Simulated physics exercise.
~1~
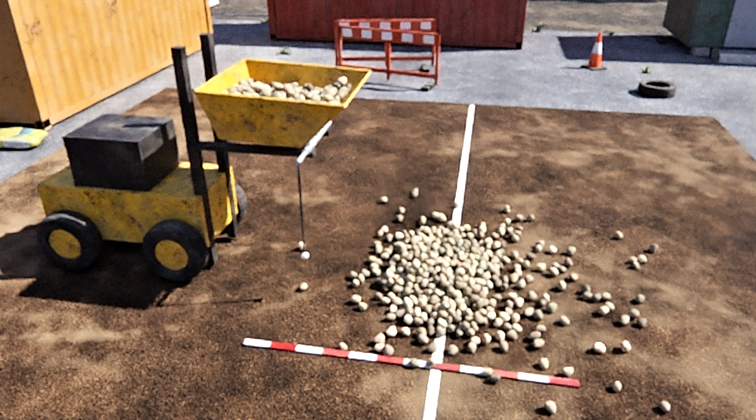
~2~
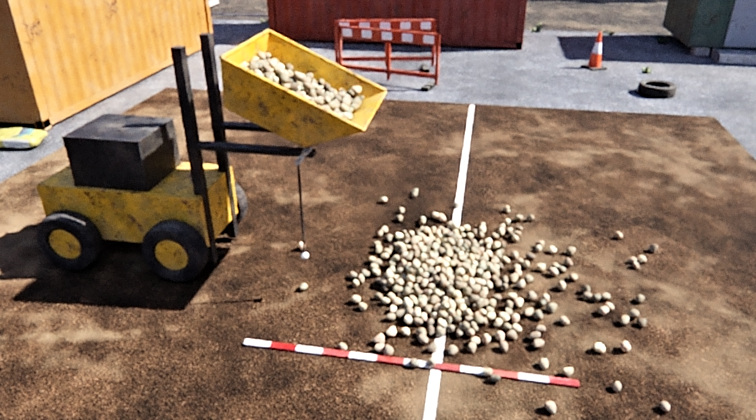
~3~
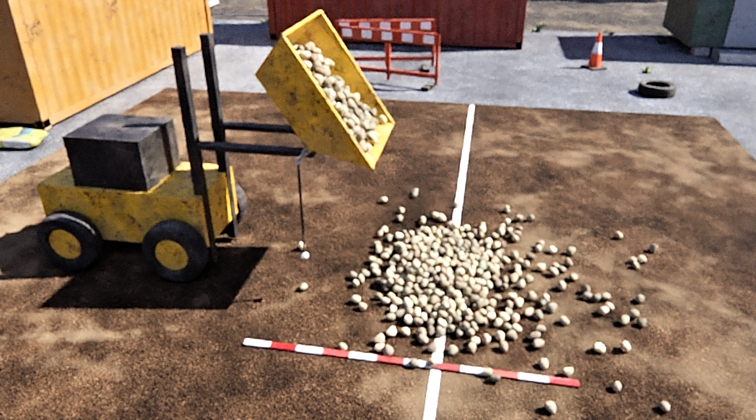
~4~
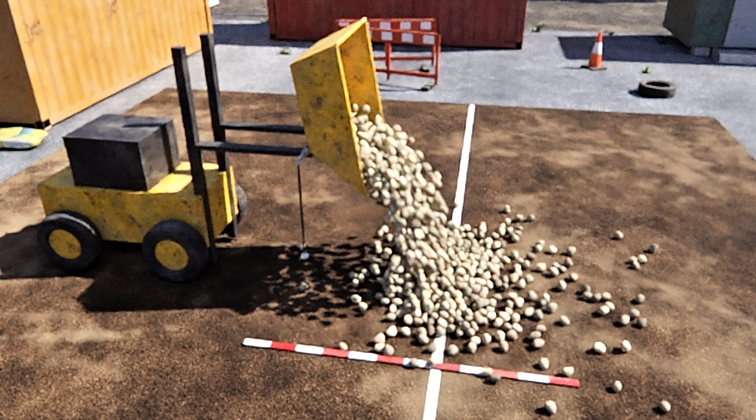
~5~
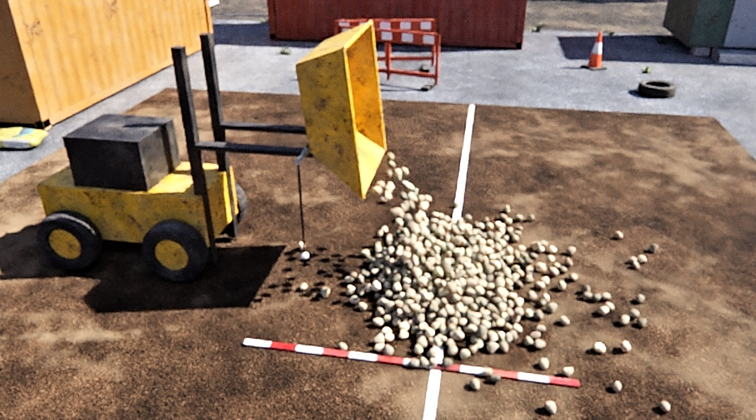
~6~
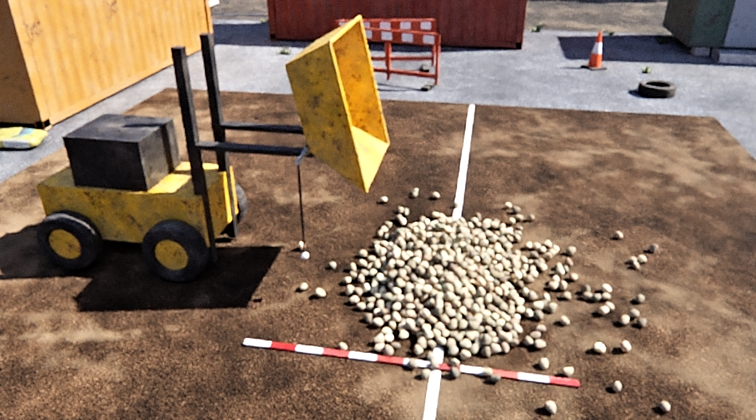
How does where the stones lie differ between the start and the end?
At the start, some stones are up in the yellow skip and the rest lie on the ground. At the end, the skip is empty and they all lie on the ground to its lower right, in a bigger heap across the white line with some scattered around it.
